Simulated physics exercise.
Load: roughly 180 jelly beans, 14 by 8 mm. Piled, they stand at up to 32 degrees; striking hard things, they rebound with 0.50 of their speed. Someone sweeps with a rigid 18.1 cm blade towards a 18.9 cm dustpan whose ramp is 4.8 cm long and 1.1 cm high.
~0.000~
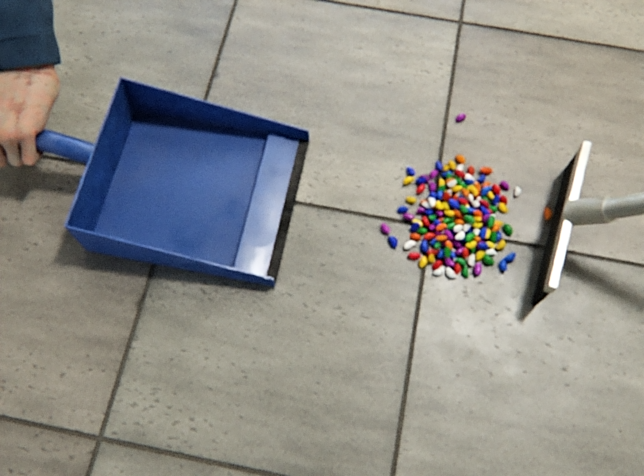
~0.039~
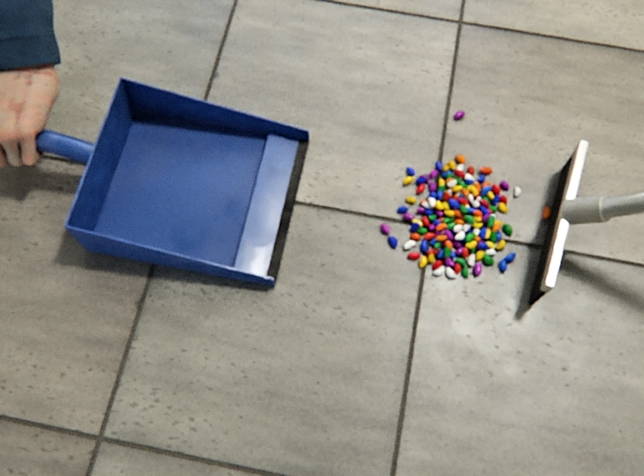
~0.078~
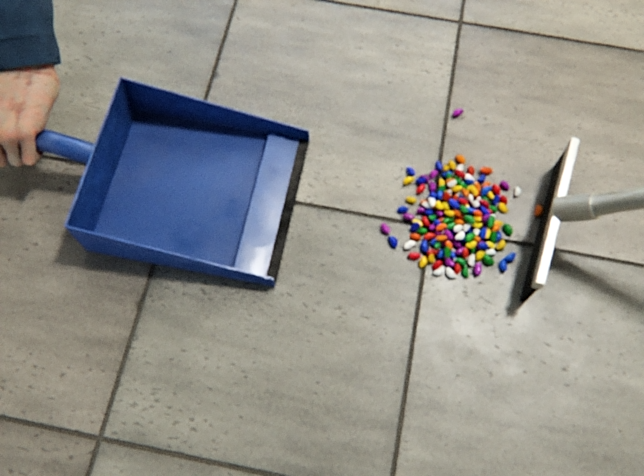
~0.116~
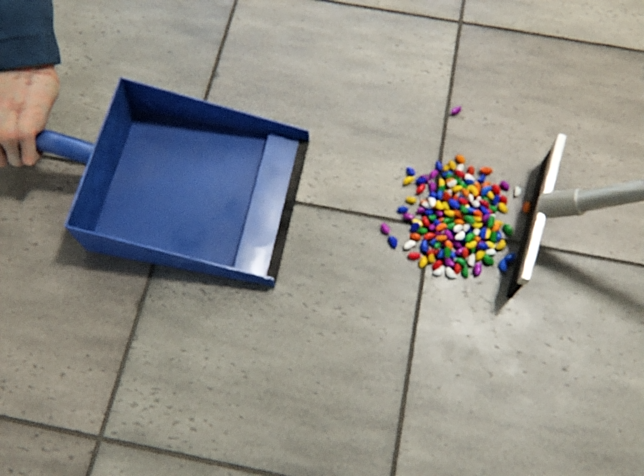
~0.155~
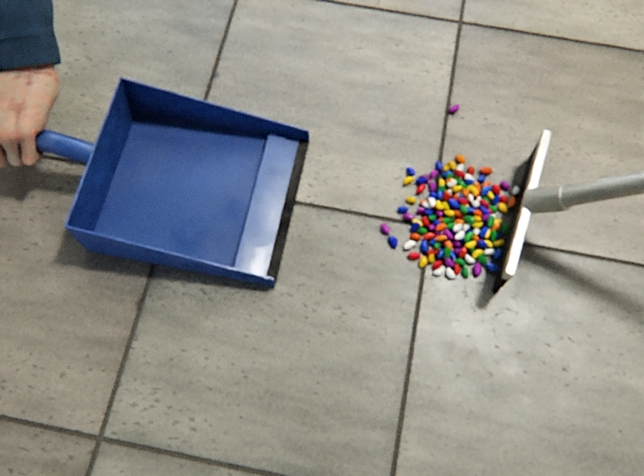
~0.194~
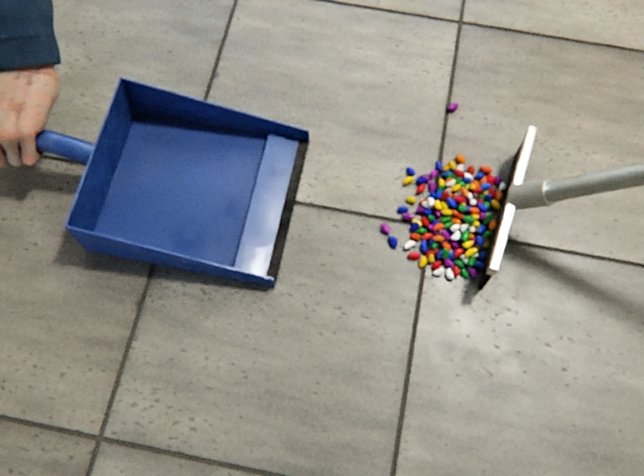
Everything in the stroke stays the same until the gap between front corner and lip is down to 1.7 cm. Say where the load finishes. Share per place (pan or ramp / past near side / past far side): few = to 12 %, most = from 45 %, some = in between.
Shares - pan: Some, near side: Few, far side: Some.
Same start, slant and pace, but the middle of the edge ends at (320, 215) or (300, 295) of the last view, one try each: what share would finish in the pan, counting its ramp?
First try around 25 %, second try around 5 %.
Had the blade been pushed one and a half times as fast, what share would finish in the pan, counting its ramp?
Some 35 %.
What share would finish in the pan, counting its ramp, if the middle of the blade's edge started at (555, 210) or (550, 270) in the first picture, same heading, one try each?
The two tries give some 25 % and some 30 %.
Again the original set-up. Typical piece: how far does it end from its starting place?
About 20 cm.
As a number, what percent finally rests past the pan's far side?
Roughly 25 in a hundred come to rest there.
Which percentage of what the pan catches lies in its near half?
Estimate: Close to 10 %.
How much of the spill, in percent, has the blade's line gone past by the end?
10 %.
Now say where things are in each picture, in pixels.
In the first frame, blade from (550, 288) to (583, 150), moved 0.0 cm, 0 of the pieces shifted so far; middle of the pieces at (462, 216); pan at (186, 191).
In the second frame, blade from (547, 287) to (580, 149), moved 0.3 cm, 1 of the pieces shifted so far; middle of the pieces at (462, 216).
In the third frame, blade from (538, 284) to (572, 146), moved 1.3 cm, 2 of the pieces shifted so far; middle of the pieces at (462, 216).
In the fourth frame, blade from (523, 279) to (558, 143), moved 2.8 cm, 2 of the pieces shifted so far; middle of the pieces at (462, 216).
In the fifth frame, blade from (508, 275) to (544, 139), moved 4.5 cm, 6 of the pieces shifted so far; middle of the pieces at (462, 216).
In the sixth frame, blade from (492, 270) to (530, 135), moved 6.1 cm, 60 of the pieces shifted so far; middle of the pieces at (451, 215); pan at (186, 191). The blade's pace is about 0.42 m/s, heading 7 degrees away from the viewer's side.
After 0.44 s, middle of the blade 13 cm from the lip; 0 % over the lip, far side 15 %, near side 0 %.
Then, at 0.60 s, middle of the blade 7 cm from the lip; 0 % over the lip, far side 20 %, near side 0 %.
After 0.89 s, middle of the blade 3 cm from the lip; 35 % over the lip, far side 25 %, near side 5 %.
By 2.1 s all is still; pan 30 %, near side 5 %, far side 25 %, in front of the lip or behind the blade 40 %.
